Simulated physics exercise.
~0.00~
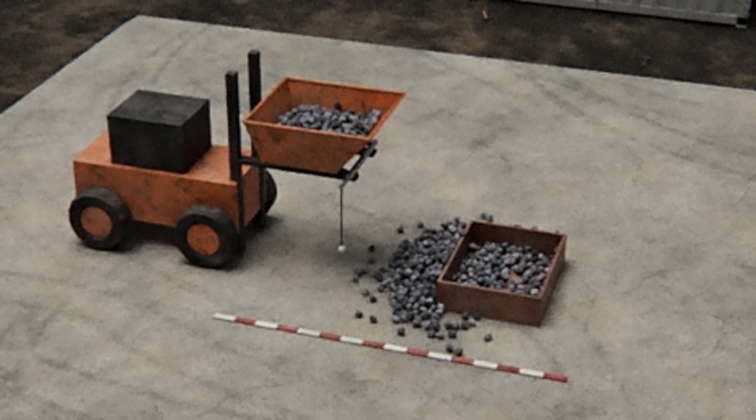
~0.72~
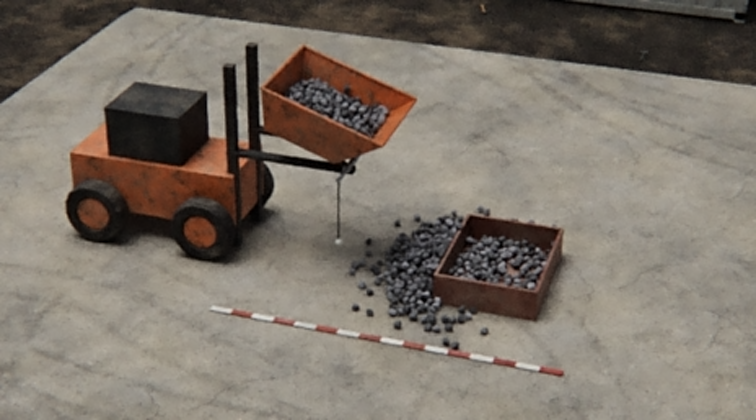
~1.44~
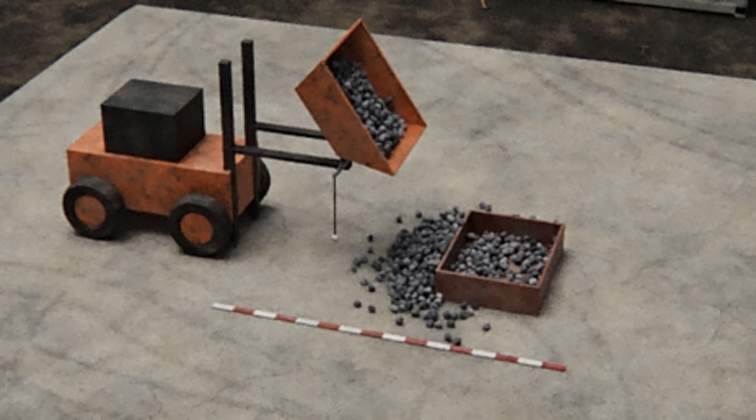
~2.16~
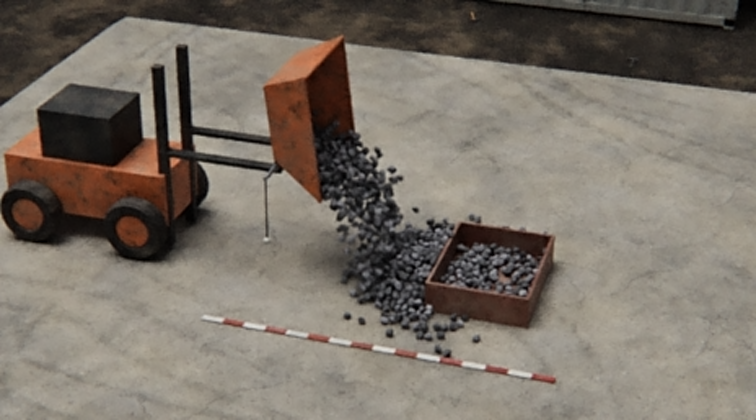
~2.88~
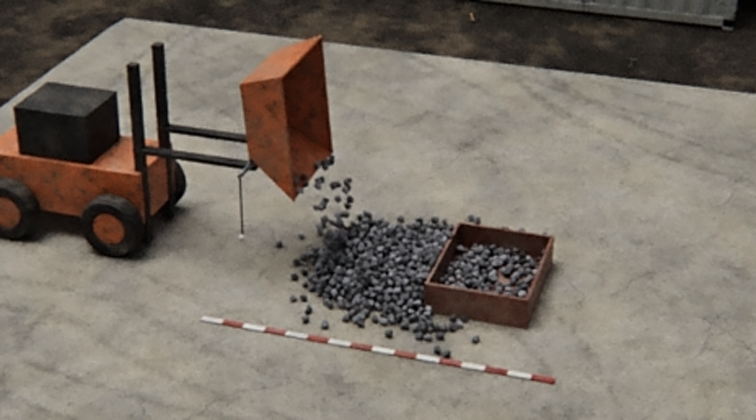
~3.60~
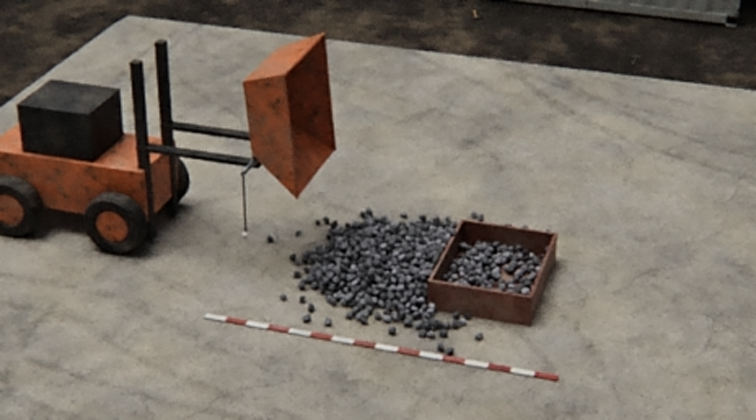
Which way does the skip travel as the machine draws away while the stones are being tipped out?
The skip moves to the left, carried along as the machine backs away from the bin.
The clip shows an orange fork machine gently tipping a raised skip of dark stones toward a low open bin, then drawing back as they pour out. They land short of it, widening the loose heap beside the bin, and the emptied skip stays steeply tilted.
